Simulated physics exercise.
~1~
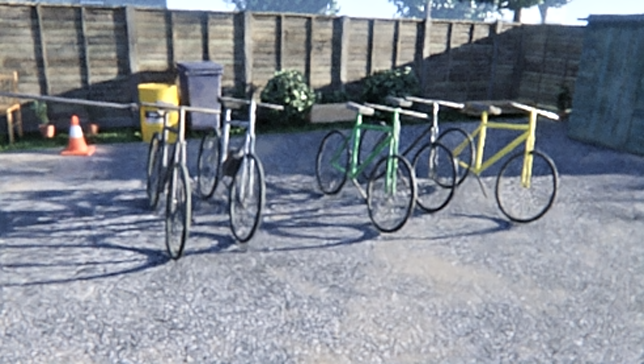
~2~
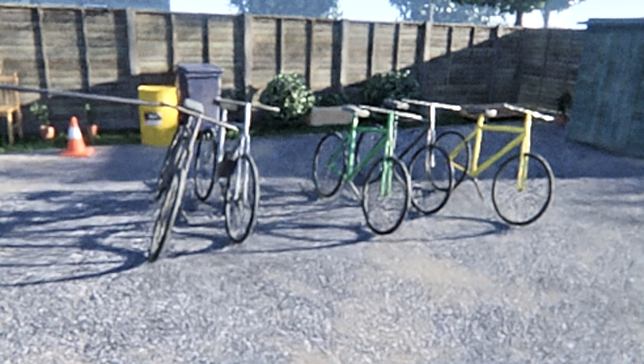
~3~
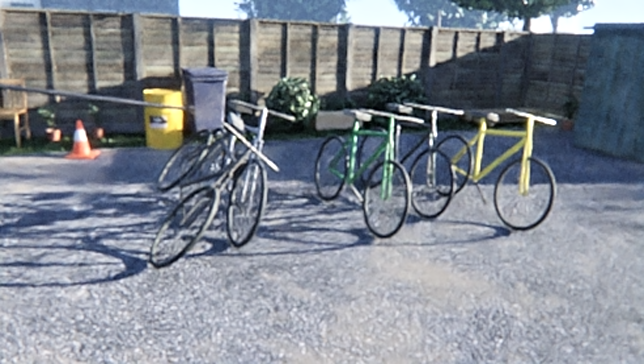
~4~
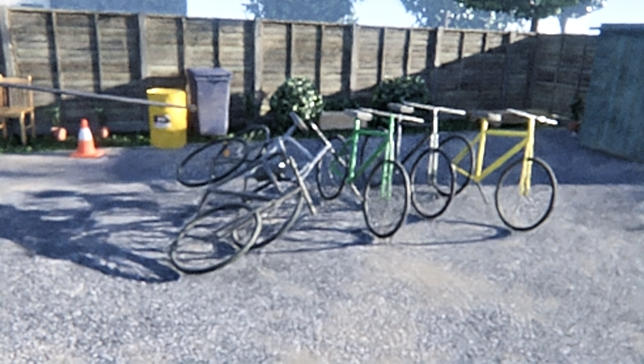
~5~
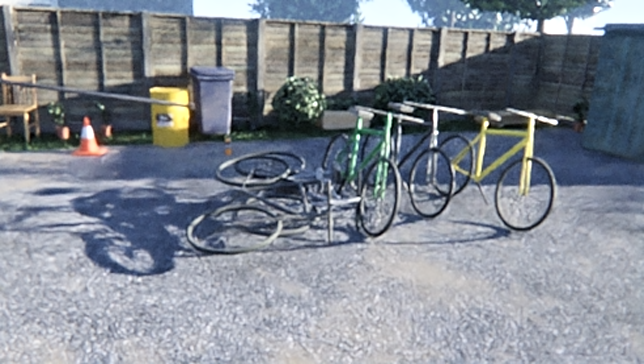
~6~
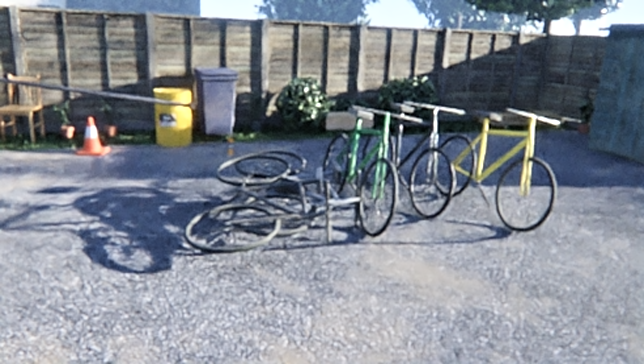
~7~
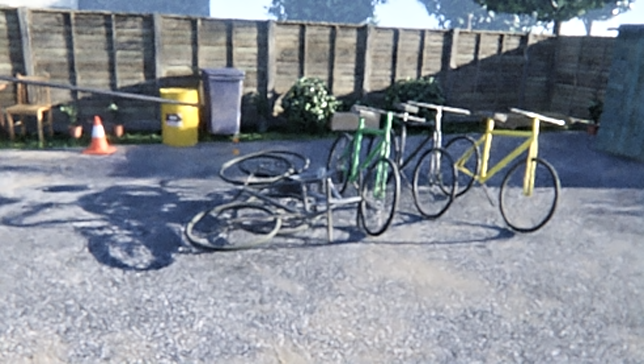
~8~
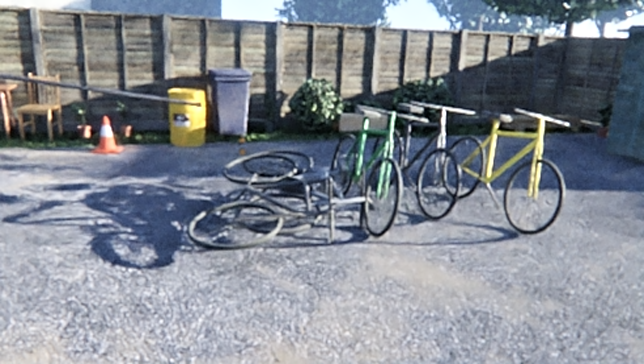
Five parked bicycles standing in a gravel yard as a pole pushes the leftmost over, toppling its neighbour, three staying upright.
